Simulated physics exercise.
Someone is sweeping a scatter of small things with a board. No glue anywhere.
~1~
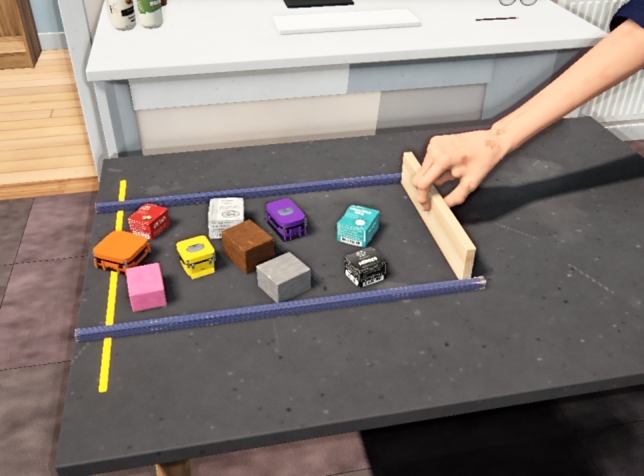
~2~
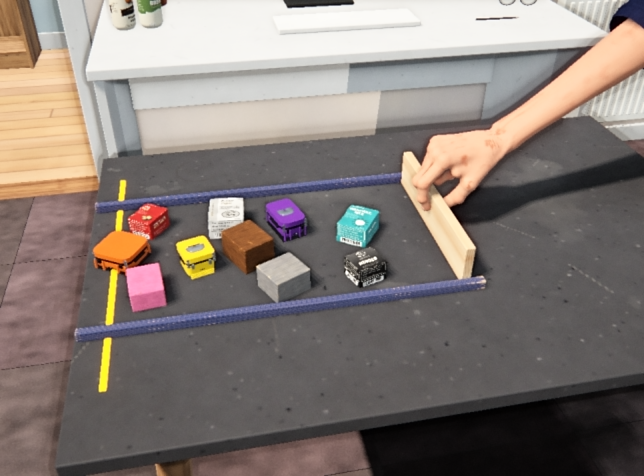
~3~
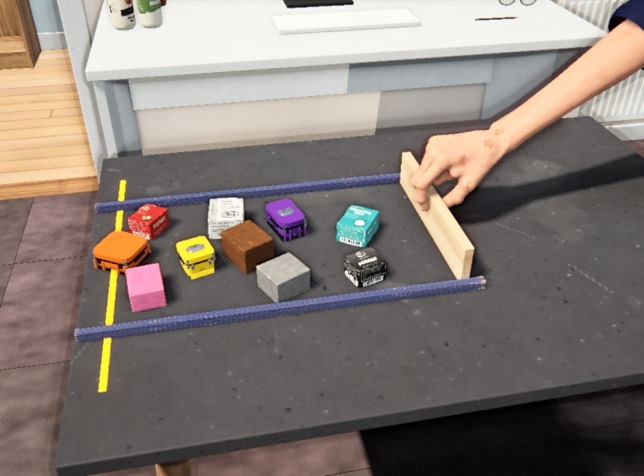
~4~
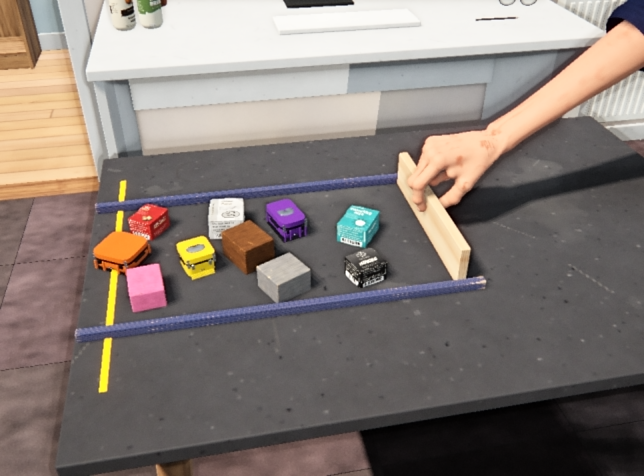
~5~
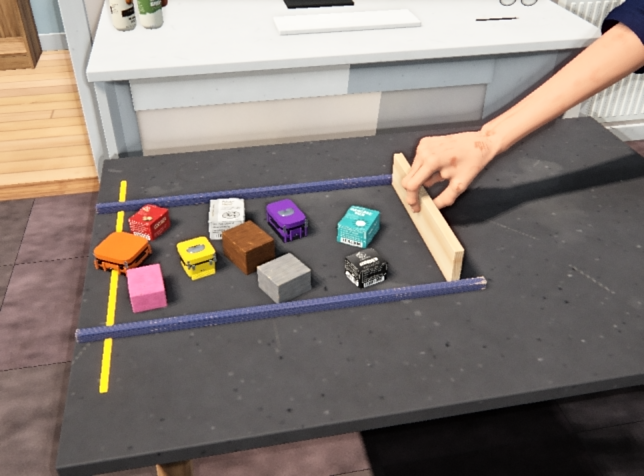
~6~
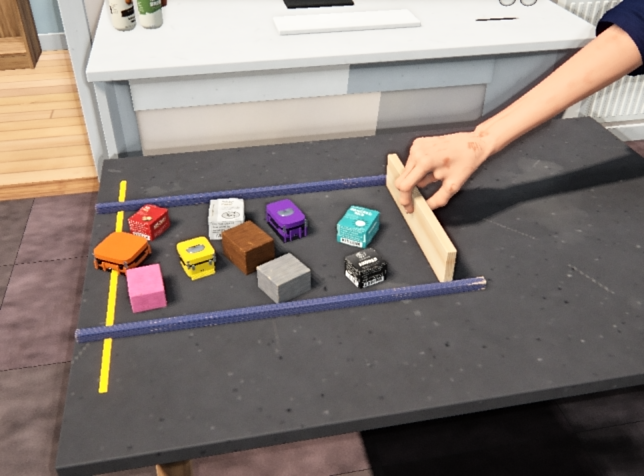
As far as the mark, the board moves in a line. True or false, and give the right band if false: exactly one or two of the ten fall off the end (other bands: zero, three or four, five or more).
False, five or more fall off.
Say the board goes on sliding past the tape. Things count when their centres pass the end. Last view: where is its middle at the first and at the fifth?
At (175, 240) for the first, at (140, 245) for the fifth.
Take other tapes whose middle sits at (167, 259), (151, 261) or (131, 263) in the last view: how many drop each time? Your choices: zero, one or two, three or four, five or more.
First 3 or 4, then either three or four, and last five or over.
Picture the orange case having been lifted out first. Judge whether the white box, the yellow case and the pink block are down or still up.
White box: Still there. Yellow case: Over the edge. Pink block: Over the edge.
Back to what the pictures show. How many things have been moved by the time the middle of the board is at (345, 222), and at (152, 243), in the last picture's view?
At the first spot the count is 2, and at the second it is 10.
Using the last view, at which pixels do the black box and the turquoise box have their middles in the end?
Same order as the question: First (92, 290), second (95, 267).
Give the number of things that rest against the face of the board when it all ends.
Number in contact with it: 4.
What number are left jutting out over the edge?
That adds up to 4.
Soon after, none off yet; orange case at rest near (123, 254); pink block at rest near (146, 288); red box at rest near (150, 222).
Then, none off yet; orange case moved a little near (102, 252); pink block moved about its own width near (117, 293); red box moved a little near (137, 221).
At rest, the number that fall off is five or more; fallen, grey block, brown block, yellow case, red box, pink block and orange case.
